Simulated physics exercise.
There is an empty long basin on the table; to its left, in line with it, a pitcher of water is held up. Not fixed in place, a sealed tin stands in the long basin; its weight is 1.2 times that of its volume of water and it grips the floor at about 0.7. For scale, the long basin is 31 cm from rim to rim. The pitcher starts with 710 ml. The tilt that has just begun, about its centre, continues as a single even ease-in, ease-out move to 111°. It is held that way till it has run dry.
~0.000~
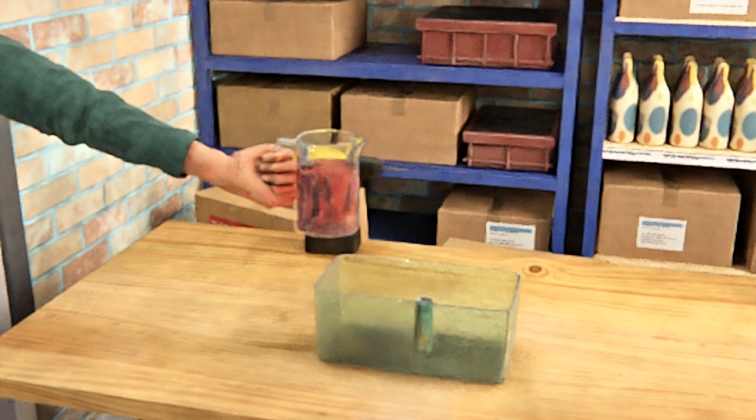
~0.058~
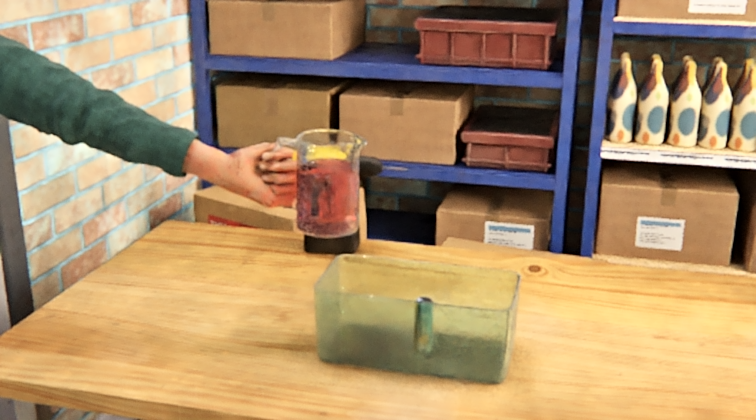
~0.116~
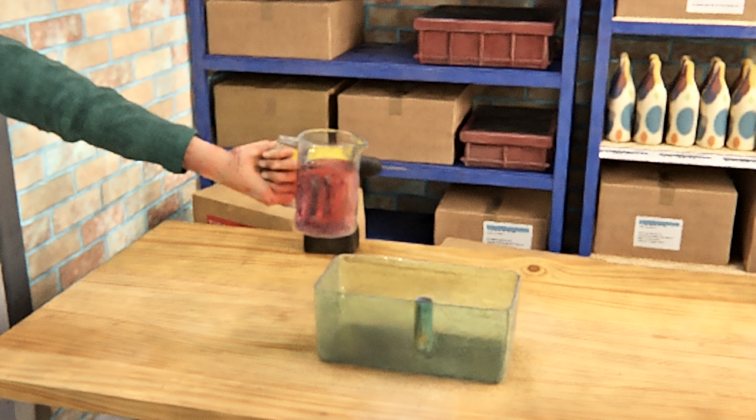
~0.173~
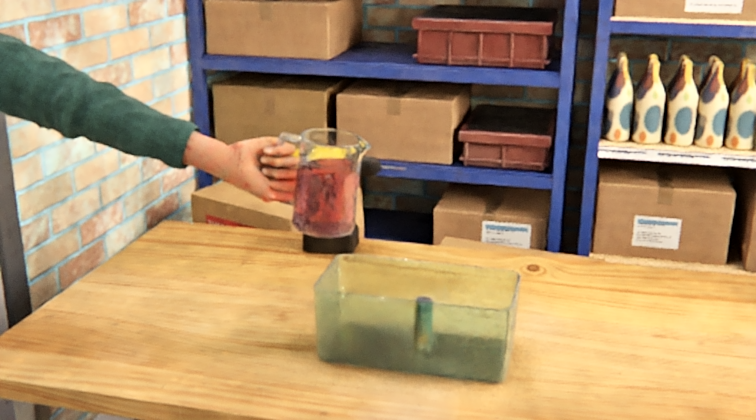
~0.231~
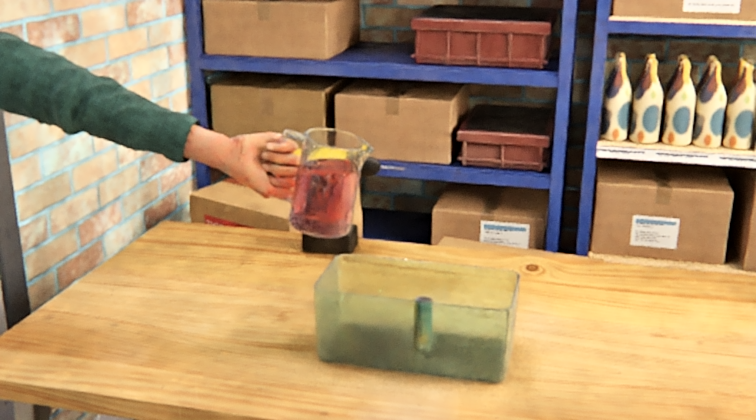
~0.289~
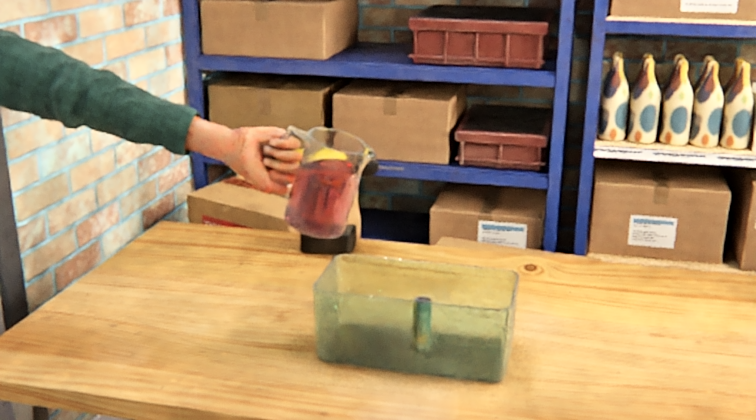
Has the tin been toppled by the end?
Yes: It is tipped over.
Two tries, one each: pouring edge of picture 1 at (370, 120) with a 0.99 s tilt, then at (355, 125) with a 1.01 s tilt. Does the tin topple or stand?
In the first try it remains standing; in the second it comes down.
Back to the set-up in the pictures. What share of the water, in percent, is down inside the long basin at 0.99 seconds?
Reading: Approx. 40 %.
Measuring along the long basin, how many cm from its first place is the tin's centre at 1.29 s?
5 cm, roughly.
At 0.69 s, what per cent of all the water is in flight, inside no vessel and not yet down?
Some 8 per cent.
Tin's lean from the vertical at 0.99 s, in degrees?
I'd say it's tipped close to 0 degrees.
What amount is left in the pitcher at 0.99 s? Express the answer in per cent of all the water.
38 %.
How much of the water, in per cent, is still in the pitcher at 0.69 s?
Around 92 percent.
By 0.69 s the tilt is 75° and 92 per cent is still to pour; the tin stands where it began.
By 0.99 s the tilt is 107° and 37 per cent is still to pour; the tin stands where it began.
By 1.29 s the tilt is 111° and 3 per cent is still to pour; the tin leans 19°.
By 1.63 s the tilt is 111° and 0 per cent is still to pour; the tin lies on its side.
At rest the tin lies on its side.
